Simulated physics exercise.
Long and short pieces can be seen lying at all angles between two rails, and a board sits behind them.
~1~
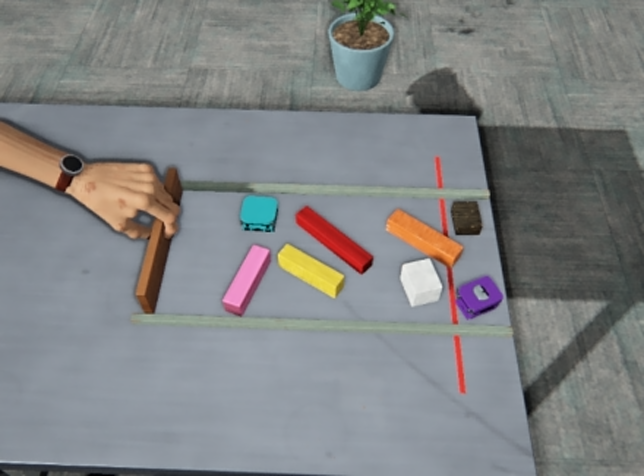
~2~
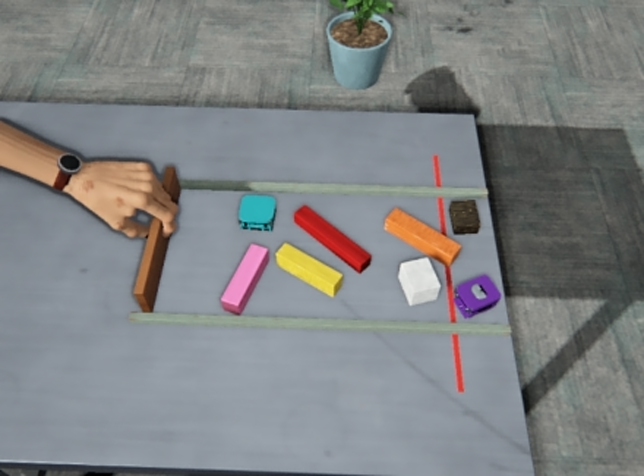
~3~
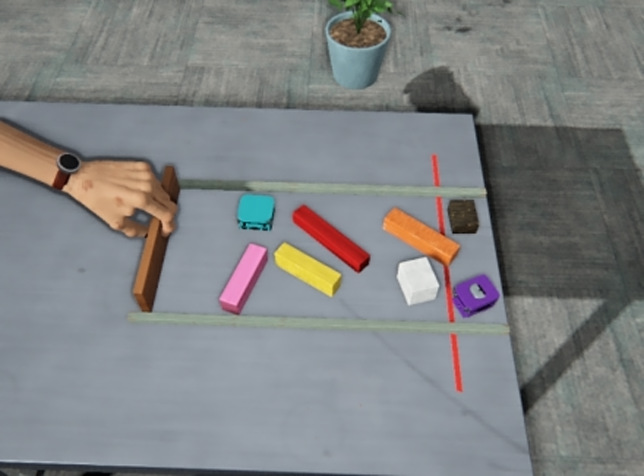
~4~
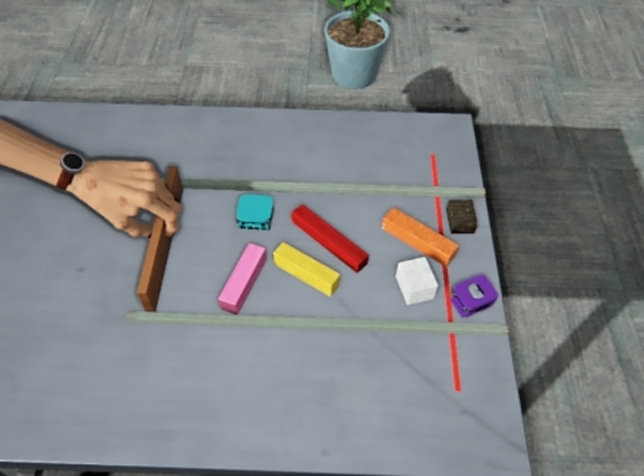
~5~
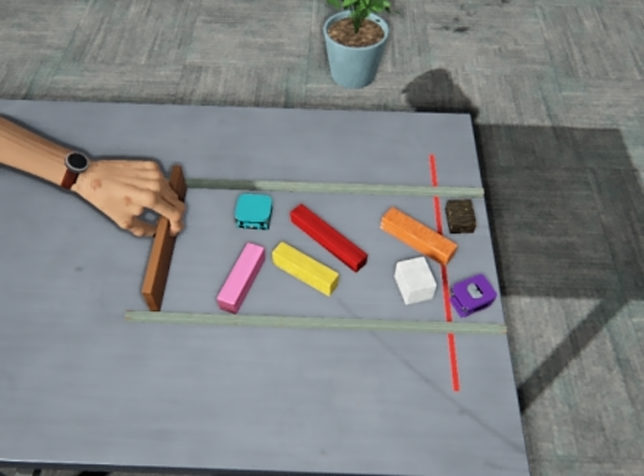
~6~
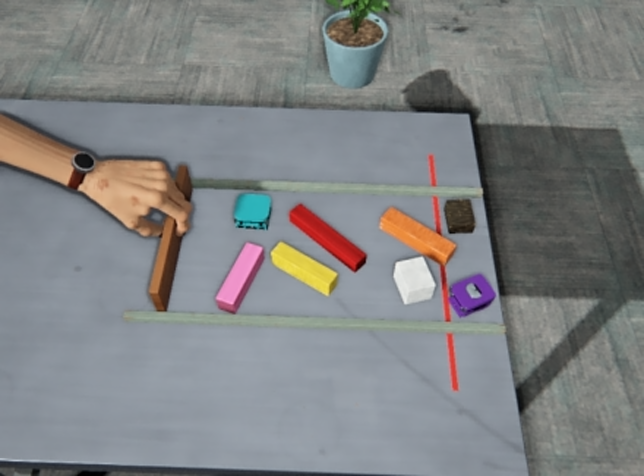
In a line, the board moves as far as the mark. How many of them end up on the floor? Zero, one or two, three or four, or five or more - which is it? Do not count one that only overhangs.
It is three or four.
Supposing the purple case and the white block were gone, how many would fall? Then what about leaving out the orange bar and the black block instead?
You'd count 2 the first time and 2 the second time.
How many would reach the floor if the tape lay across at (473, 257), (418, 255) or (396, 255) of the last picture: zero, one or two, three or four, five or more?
Per place, in order: Five or over; either one or two; none.
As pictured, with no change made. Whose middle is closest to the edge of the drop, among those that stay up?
That is the red stick.
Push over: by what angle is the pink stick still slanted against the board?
About 0°.
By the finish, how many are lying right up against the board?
The answer is 2.
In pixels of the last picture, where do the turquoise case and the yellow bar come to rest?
In the last picture the turquoise case sits at (455, 218) while the yellow bar sits at (472, 273).
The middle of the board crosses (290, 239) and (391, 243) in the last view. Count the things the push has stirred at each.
That gives 4 for the first and 8 for the second.
Early on, none off yet; purple case at rest near (472, 297); black block at rest near (459, 216); orange bar at rest near (417, 236).
A while later, none off yet; purple case at rest near (472, 297); black block at rest near (459, 216); orange bar at rest near (418, 236).
Further along, none off yet; purple case travelled a little near (486, 302); black block travelled a little near (477, 214); orange bar travelled a little near (464, 239).
Finally, the number that fall off is three or four; lost, white block, orange bar, black block and purple case.
